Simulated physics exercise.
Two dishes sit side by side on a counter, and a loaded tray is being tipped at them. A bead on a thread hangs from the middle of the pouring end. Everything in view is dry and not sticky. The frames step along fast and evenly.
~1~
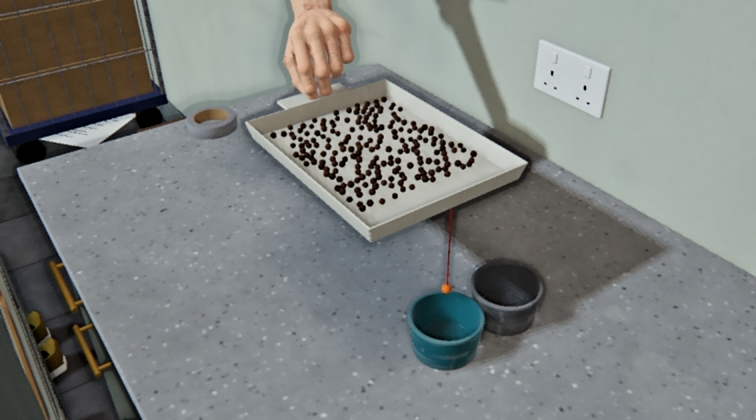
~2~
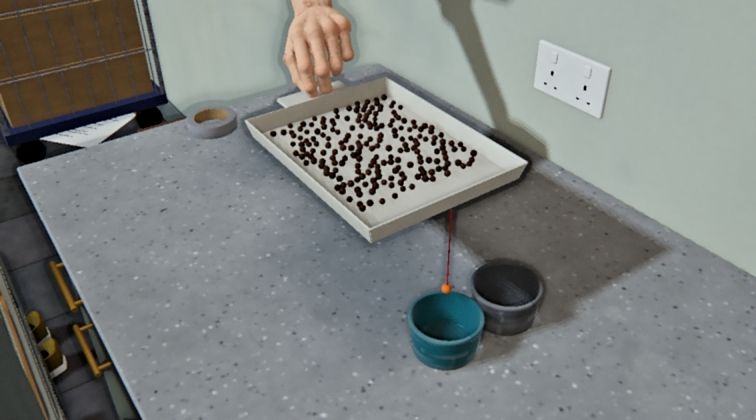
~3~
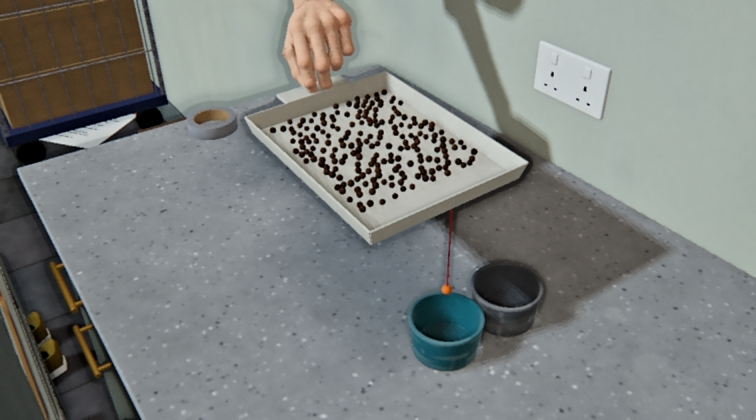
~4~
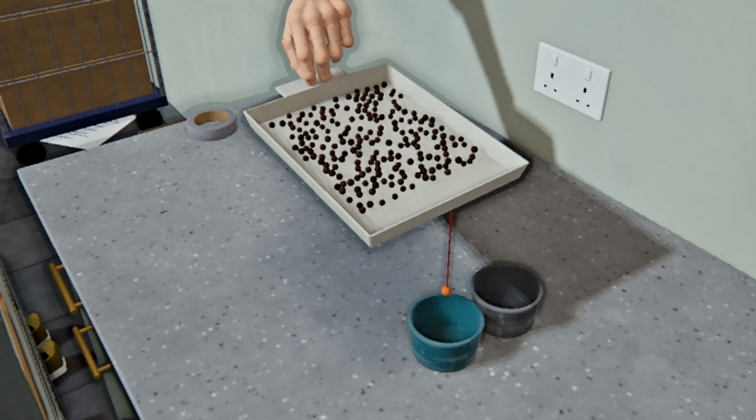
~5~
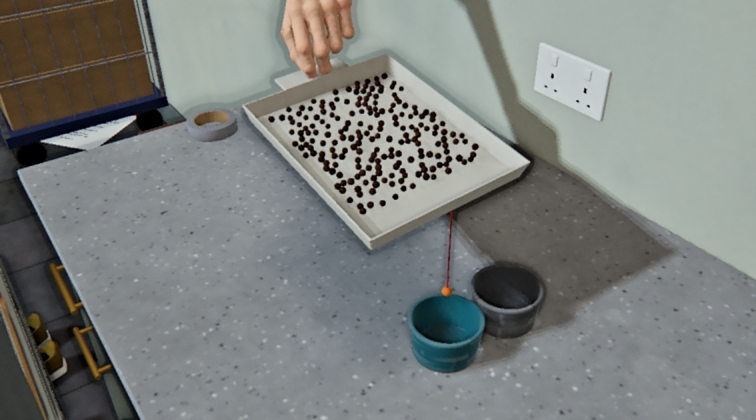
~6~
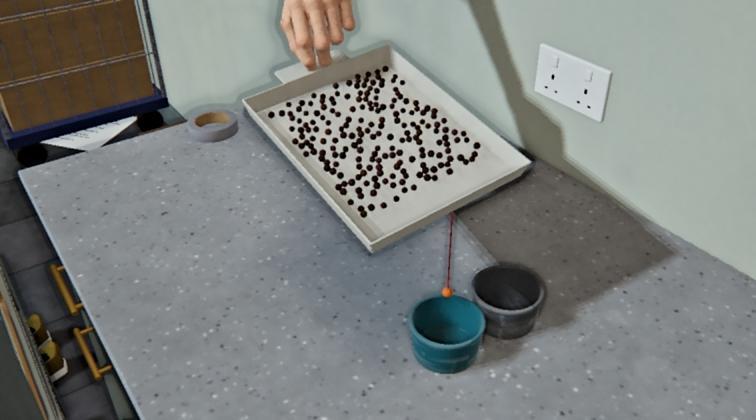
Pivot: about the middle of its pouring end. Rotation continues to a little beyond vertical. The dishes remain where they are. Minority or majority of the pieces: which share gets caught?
Minority.
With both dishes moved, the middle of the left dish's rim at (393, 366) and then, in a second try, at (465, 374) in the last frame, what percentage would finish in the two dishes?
Trial 1 60%, trial 2 0%.
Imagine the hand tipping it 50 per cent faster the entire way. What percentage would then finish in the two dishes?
Share: Around 0%.
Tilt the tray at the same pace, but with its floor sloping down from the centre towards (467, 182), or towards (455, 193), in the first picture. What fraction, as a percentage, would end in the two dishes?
For the first it's near 90 %, for the second near 70 %.
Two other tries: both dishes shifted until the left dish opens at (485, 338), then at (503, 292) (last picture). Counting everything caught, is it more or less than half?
In the first position shy of half, in the second shy of half.
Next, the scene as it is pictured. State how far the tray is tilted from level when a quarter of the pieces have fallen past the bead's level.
About 90 degrees.
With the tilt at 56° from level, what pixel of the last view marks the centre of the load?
About (390, 218).
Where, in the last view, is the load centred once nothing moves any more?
Centre at rest, last view: Approx. (373, 401).
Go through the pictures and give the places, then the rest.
Corners of the pouring end at (371, 224) and (520, 162), level; middle of the load at (372, 150), allspice berries; left dish at (469, 350); right dish at (529, 316); bead on its thread at (447, 289), in the first picture.
Corners of the pouring end at (371, 225) and (520, 162), level; middle of the load at (372, 148), in the second picture.
Corners of the pouring end at (371, 227) and (521, 162), tipped barely, lowest at the left corner; middle of the load at (372, 146), in the third picture.
Corners of the pouring end at (371, 231) and (521, 162), tipped a little, lowest at the left corner; middle of the load at (372, 143), in the fourth picture.
Corners of the pouring end at (372, 234) and (522, 161), tipped a little, lowest at the left corner; middle of the load at (372, 139), in the fifth picture.
Corners of the pouring end at (372, 238) and (523, 161), tipped a little, lowest at the left corner; middle of the load at (373, 137); left dish at (470, 353); right dish at (530, 319), in the sixth picture.
Soon after the last picture, tray tipped steeply; nearly all on the tray; a stray few outside both.
A little later, tray tipped right over; about a quarter on the tray; a small part in the left dish; about two thirds outside both; about a quarter in the air.
Later still, tray tipped past a quarter turn; a small part in the left dish; nearly all outside both.
At rest, tray tipped past a quarter turn; a small part in the left dish; none in the right dish; nearly all outside both.
